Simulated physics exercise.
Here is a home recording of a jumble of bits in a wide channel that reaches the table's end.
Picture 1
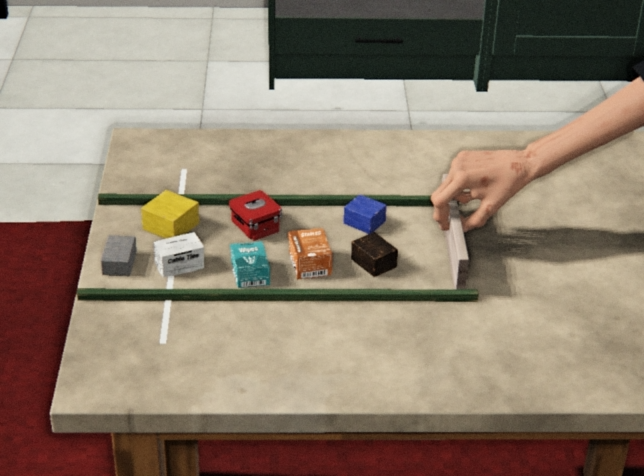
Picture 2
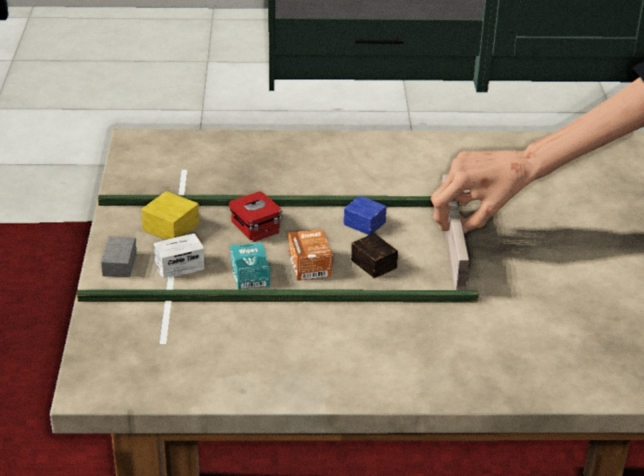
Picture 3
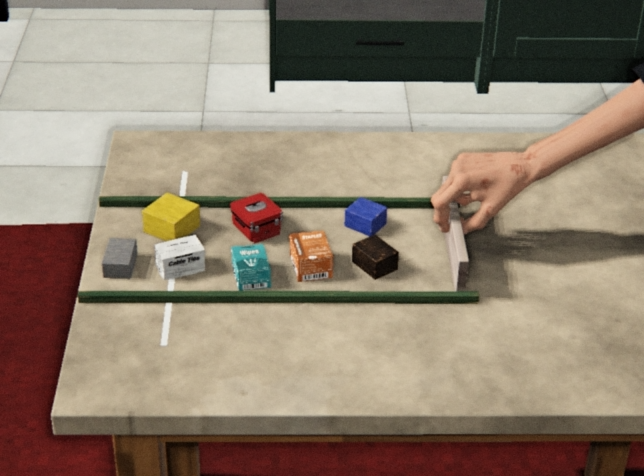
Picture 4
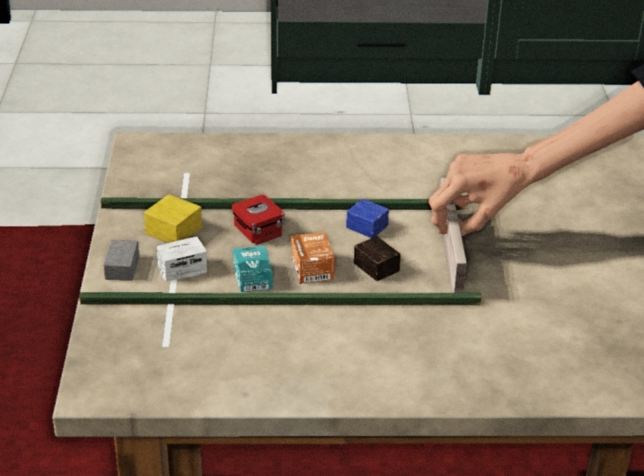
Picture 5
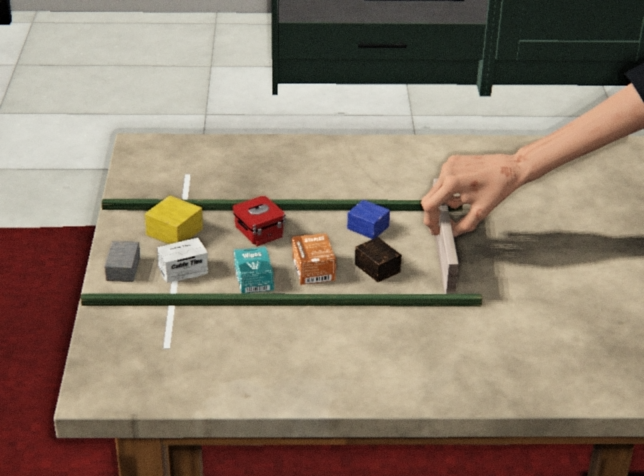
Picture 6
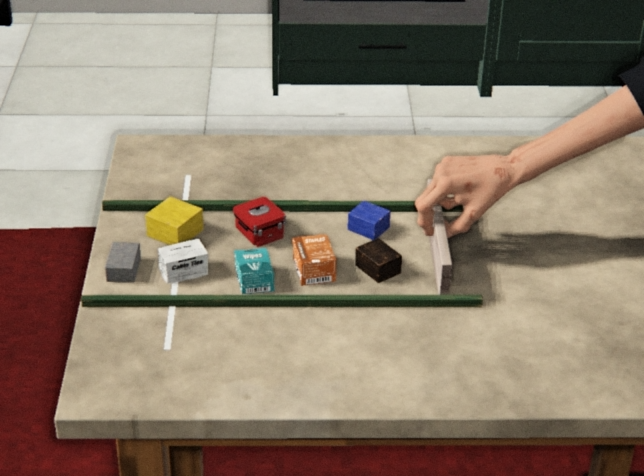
A hand slides an upright board slightly left between two green rails on a table, while the grey, yellow, white, red, turquoise, orange, blue and black blocks and boxes ahead of it stay in place, untouched.
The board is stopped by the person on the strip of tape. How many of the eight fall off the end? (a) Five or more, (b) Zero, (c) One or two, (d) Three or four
d.
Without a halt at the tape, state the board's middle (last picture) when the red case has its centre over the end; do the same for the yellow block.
Near (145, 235), then near (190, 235).
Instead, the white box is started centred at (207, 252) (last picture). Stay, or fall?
Here it holds its spot.
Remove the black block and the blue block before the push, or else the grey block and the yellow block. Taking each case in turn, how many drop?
Going first to second: 2 and 1.
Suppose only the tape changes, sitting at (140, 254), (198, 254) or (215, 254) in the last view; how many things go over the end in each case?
Floor tally per try: 5 / 2 / 1.
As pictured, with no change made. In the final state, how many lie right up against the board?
At rest, 2 are in contact.
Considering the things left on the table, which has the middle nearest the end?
The turquoise box is the one.
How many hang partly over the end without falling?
So the number is 1.
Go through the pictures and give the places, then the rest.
In the first frame, grey block (119, 256); yellow block (171, 216); white box (179, 255); board (453, 232); tape (175, 248).
In the second frame, yellow block (171, 217); orange box (310, 254).
In the third frame, white box (180, 258); blue block (366, 217).
In the fourth frame, grey block (122, 260); black block (377, 259).
In the fifth frame, yellow block (174, 222); turquoise box (254, 270).
In the sixth frame, grey block (123, 262); yellow block (175, 222); white box (183, 261); board (438, 237); tape (179, 254).
Soon after, none off yet; grey block at rest near (123, 262); yellow block at rest near (175, 222); white box at rest near (183, 261).
Then, none off yet; grey block moved a little near (106, 261); yellow block moving near (164, 223); white box moved about its own width near (139, 264).
By the end, the number that fall off is three or four; fallen, white box, yellow block and grey block.
